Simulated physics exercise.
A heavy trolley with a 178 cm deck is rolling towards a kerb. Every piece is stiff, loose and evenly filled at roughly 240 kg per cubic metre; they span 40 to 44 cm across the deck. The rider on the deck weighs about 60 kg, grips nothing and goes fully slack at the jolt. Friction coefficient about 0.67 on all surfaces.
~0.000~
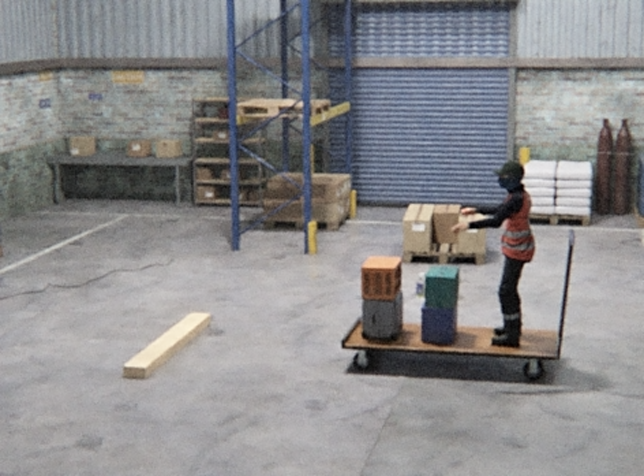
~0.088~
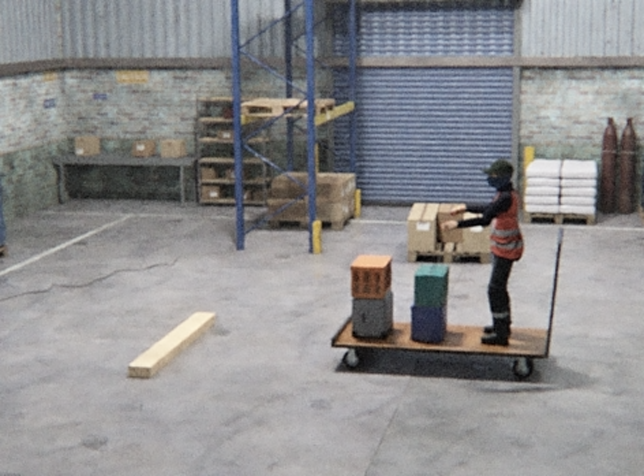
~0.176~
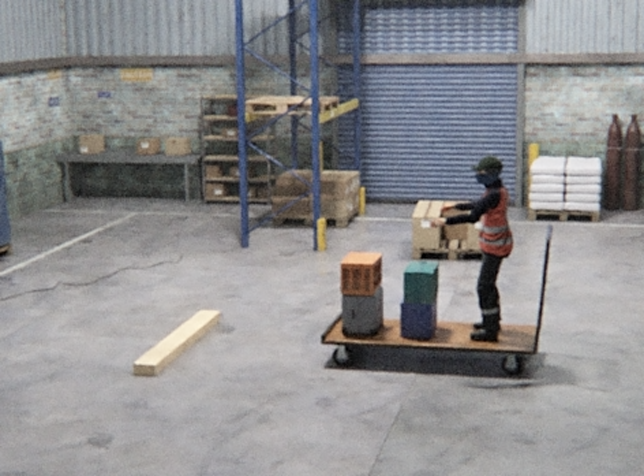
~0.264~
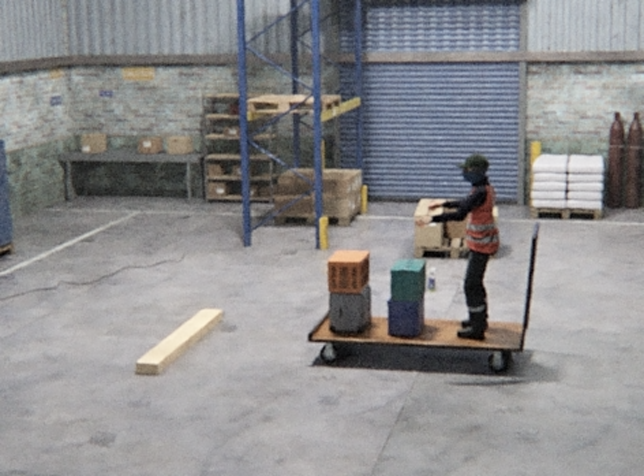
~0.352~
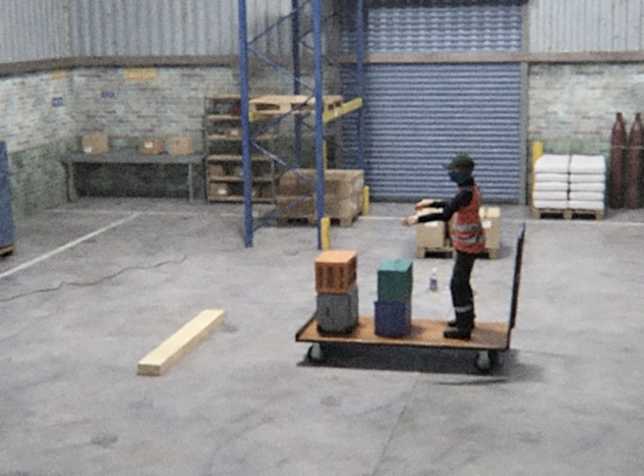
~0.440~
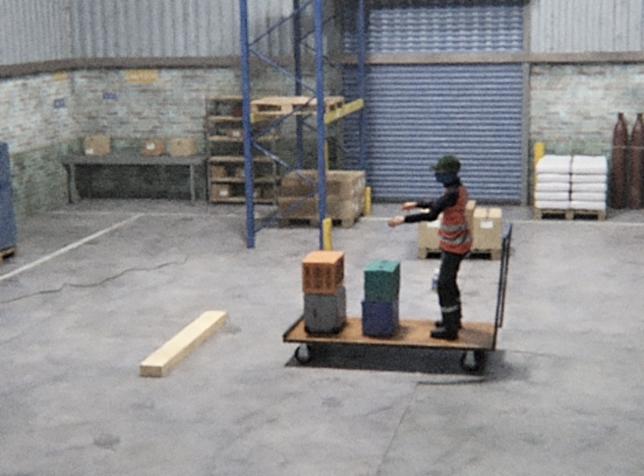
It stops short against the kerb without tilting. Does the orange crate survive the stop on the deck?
At this pace the orange crate comes off.
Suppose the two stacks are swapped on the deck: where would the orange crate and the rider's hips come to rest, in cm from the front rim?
Then orange 20 behind, hips 120 behind.
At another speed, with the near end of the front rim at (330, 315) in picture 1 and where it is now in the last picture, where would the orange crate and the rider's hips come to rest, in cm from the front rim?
Then orange 30 behind, hips 120 behind.
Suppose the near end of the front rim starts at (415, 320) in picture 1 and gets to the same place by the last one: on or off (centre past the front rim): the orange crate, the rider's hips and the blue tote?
In that case orange off, hips on, blue on.
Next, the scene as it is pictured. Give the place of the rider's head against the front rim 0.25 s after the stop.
About 100 cm behind the rim.
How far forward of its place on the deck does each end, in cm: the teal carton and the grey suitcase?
Forward: Teal 60, grey 50.
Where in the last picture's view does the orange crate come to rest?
At about (136, 329).
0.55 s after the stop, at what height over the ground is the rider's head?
Roughly 90 cm above it.
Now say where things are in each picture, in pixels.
In the first frame, orange crate (382, 278), hips (518, 247), rim corner (343, 345); 169 cm still to roll.
In the second frame, orange crate (372, 277), hips (507, 246), rim corner (332, 344); 155 cm still to roll.
In the third frame, orange crate (362, 274), hips (496, 242), rim corner (322, 340); 142 cm still to roll.
In the fourth frame, orange crate (349, 271), hips (483, 240), rim corner (310, 338); 129 cm still to roll.
In the fifth frame, orange crate (336, 272), hips (469, 240), rim corner (297, 338); 116 cm still to roll.
In the sixth frame, orange crate (324, 272), hips (456, 241), rim corner (284, 338); 102 cm still to roll. Speed about 1.5 m/s.
The wheels strike at 1.12 s.
After 1.67 s the orange crate is 26 cm past the rim, tilted 55°, near (158, 278) in the last picture's view.
After 2.12 s the orange crate is 50 cm past the rim, tilted 90°, near (136, 329) in the last picture's view.
After 3.8 s, past the rim, orange crate and grey suitcase; behind it, blue tote, teal carton and the rider's hips.
